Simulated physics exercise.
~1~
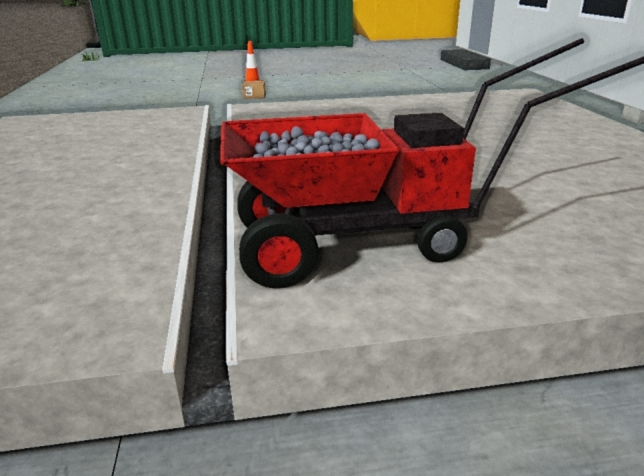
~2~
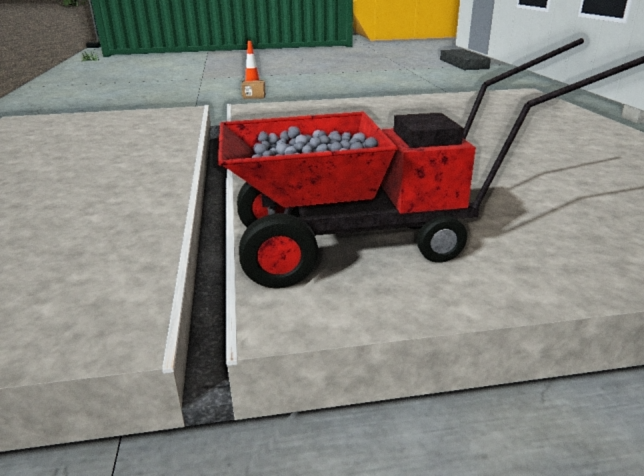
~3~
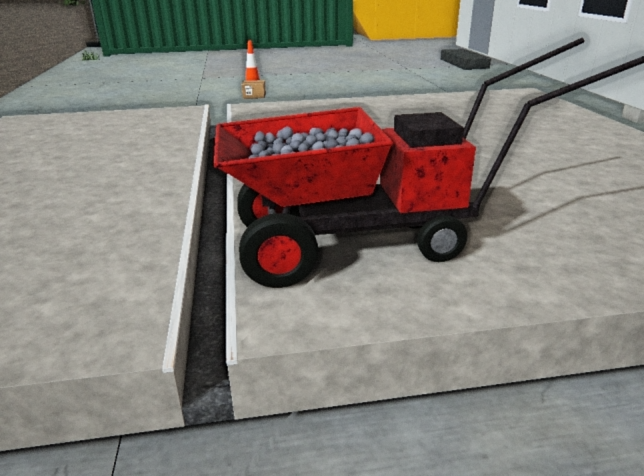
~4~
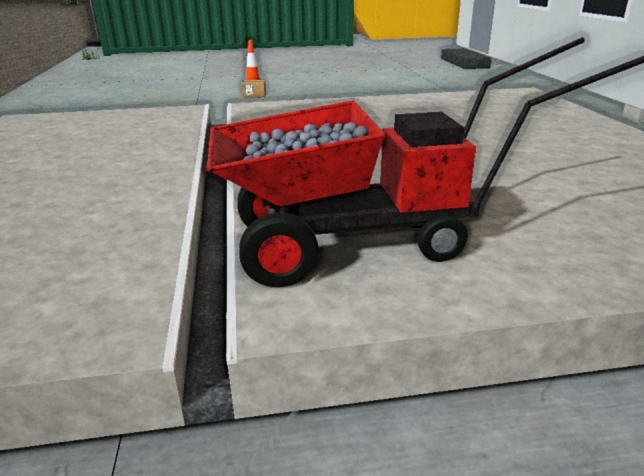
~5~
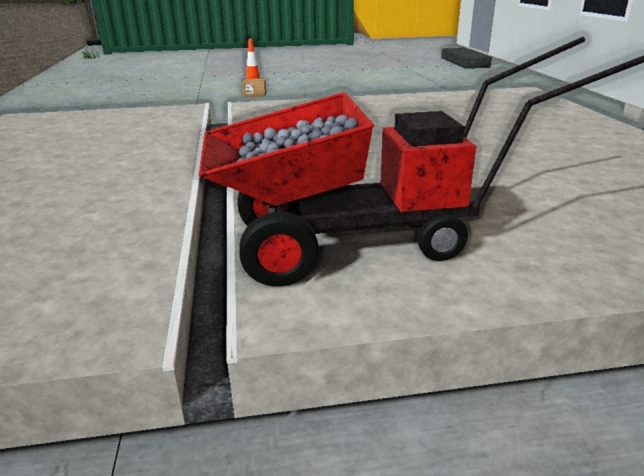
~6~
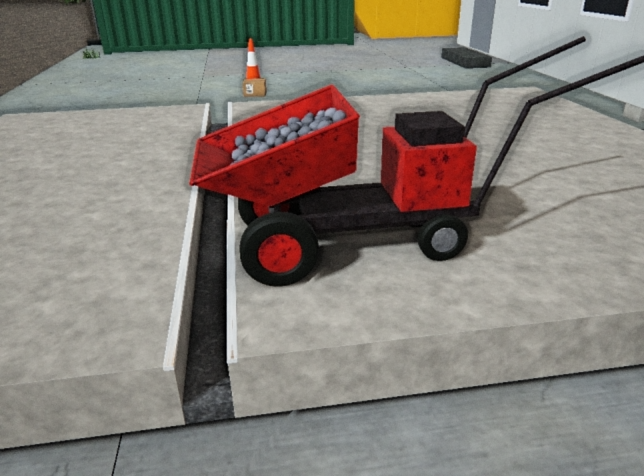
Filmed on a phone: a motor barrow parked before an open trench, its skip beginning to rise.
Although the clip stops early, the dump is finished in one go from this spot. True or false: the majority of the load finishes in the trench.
False.
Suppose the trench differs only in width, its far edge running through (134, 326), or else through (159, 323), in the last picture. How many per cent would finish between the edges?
Well, it'd be something like 60 per cent the first time and 10 per cent the second.
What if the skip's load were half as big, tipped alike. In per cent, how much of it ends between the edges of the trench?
It would be around 0 per cent of the load.
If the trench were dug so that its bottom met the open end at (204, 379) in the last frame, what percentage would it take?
Estimate: Approx. 0 in a hundred.
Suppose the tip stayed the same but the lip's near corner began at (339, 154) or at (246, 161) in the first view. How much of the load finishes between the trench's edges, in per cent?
The first gives close to 50 per cent and the second 10 per cent.
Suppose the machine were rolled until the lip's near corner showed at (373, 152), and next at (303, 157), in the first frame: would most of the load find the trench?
Well, parked at the first spot it'd be short of the halfway mark, and at the second it'd be past the halfway mark.
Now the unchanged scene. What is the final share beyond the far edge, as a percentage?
Roughly 85 per cent of the load.
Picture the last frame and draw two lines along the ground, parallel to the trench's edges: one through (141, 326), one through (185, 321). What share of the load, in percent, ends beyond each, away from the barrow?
In order, some 70 % then some 90 %.
Shortly afterwards, skip tipped steeply; the whole lot in the skip.
Next, skip tipped right over; near two thirds in the skip; near a third beyond it; only a few falling.
Some moments later, skip tipped right over; a little in the skip; the bulk beyond it.
In the end, skip tipped right over; a little in the skip; none at all in or heaped over the trench; the bulk beyond it.
